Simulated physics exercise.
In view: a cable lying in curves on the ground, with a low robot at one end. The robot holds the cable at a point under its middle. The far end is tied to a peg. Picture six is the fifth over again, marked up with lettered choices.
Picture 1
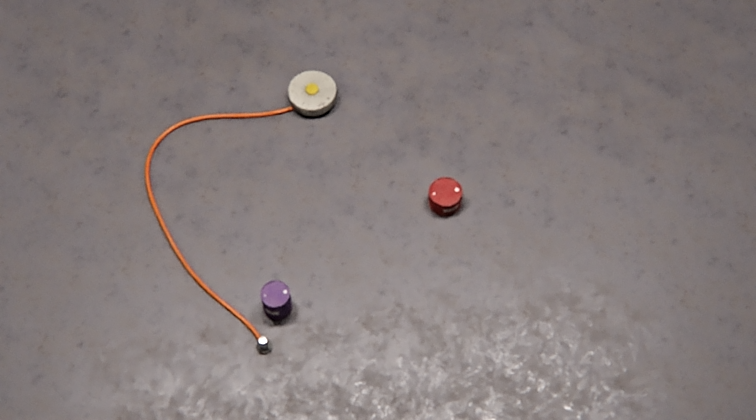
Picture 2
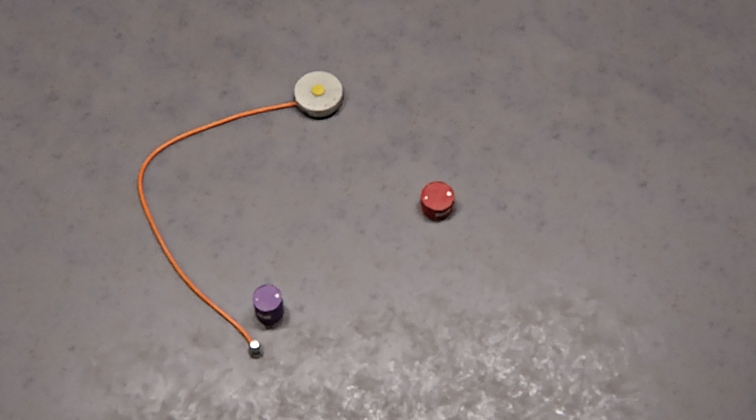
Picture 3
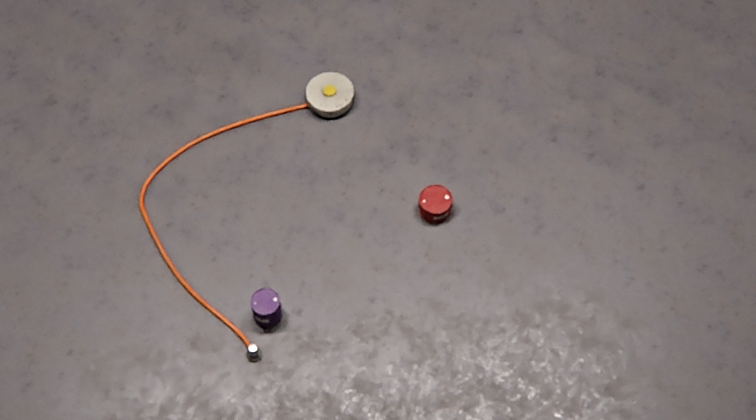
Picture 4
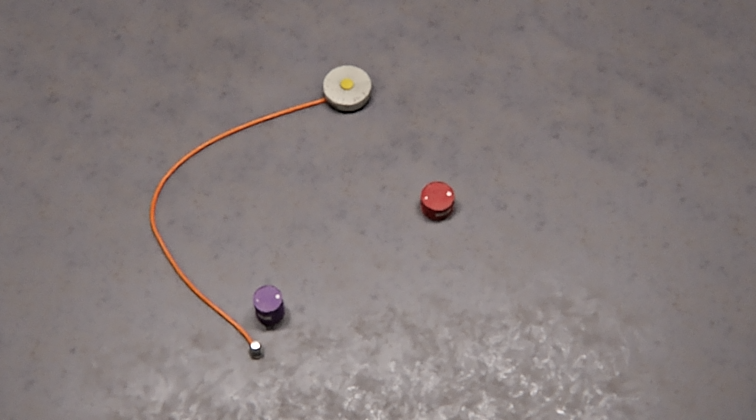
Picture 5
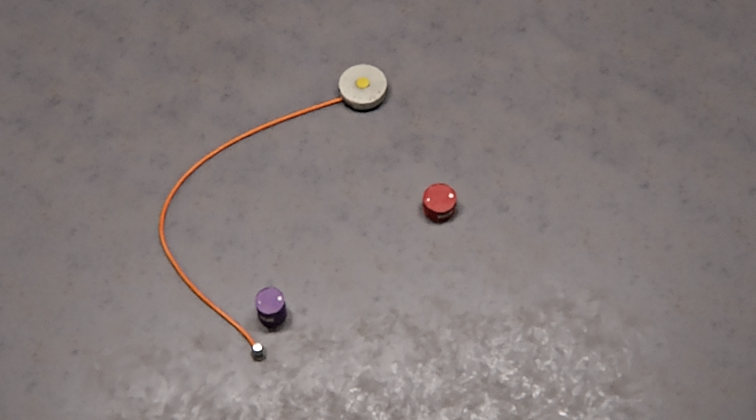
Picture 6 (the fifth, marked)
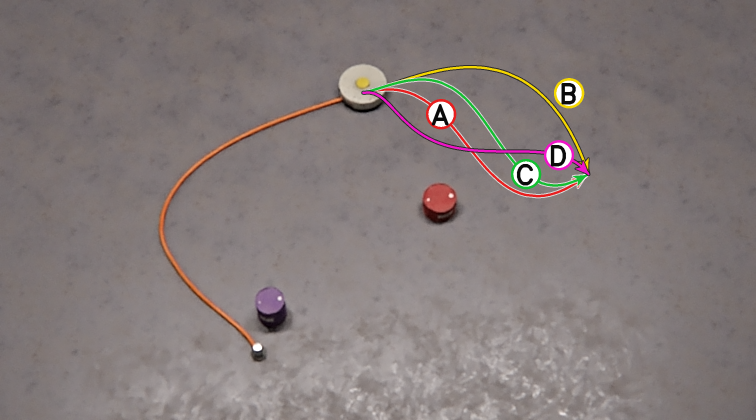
In the video, a round pale robot with a yellow centre moves slowly to the right, drawing along an orange cable tied to a small peg, and the cable's curve shifts while a purple keg and red tub stay put.
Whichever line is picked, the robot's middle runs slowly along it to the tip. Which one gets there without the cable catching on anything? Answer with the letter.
With D nothing is caught.
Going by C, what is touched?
It is the red tub.
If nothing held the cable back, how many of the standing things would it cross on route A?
It sweeps one.
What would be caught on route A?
The red tub.
On the marked copy, A from (363, 93) via (472, 152) to (586, 176); B from (363, 93) via (503, 72) to (588, 172); C from (363, 93) via (482, 118) to (587, 175); D from (363, 93) via (468, 150) to (588, 174).
Taking D. A third of the way, robot (434, 136), middle of the cable (223, 189).
Two thirds of the way, robot (530, 147), middle of the cable (313, 200).
When it is over, robot (590, 169), middle of the cable (369, 203); nothing has been touched.
As for the rest, A meets the red tub; B meets the purple keg; C meets the red tub.
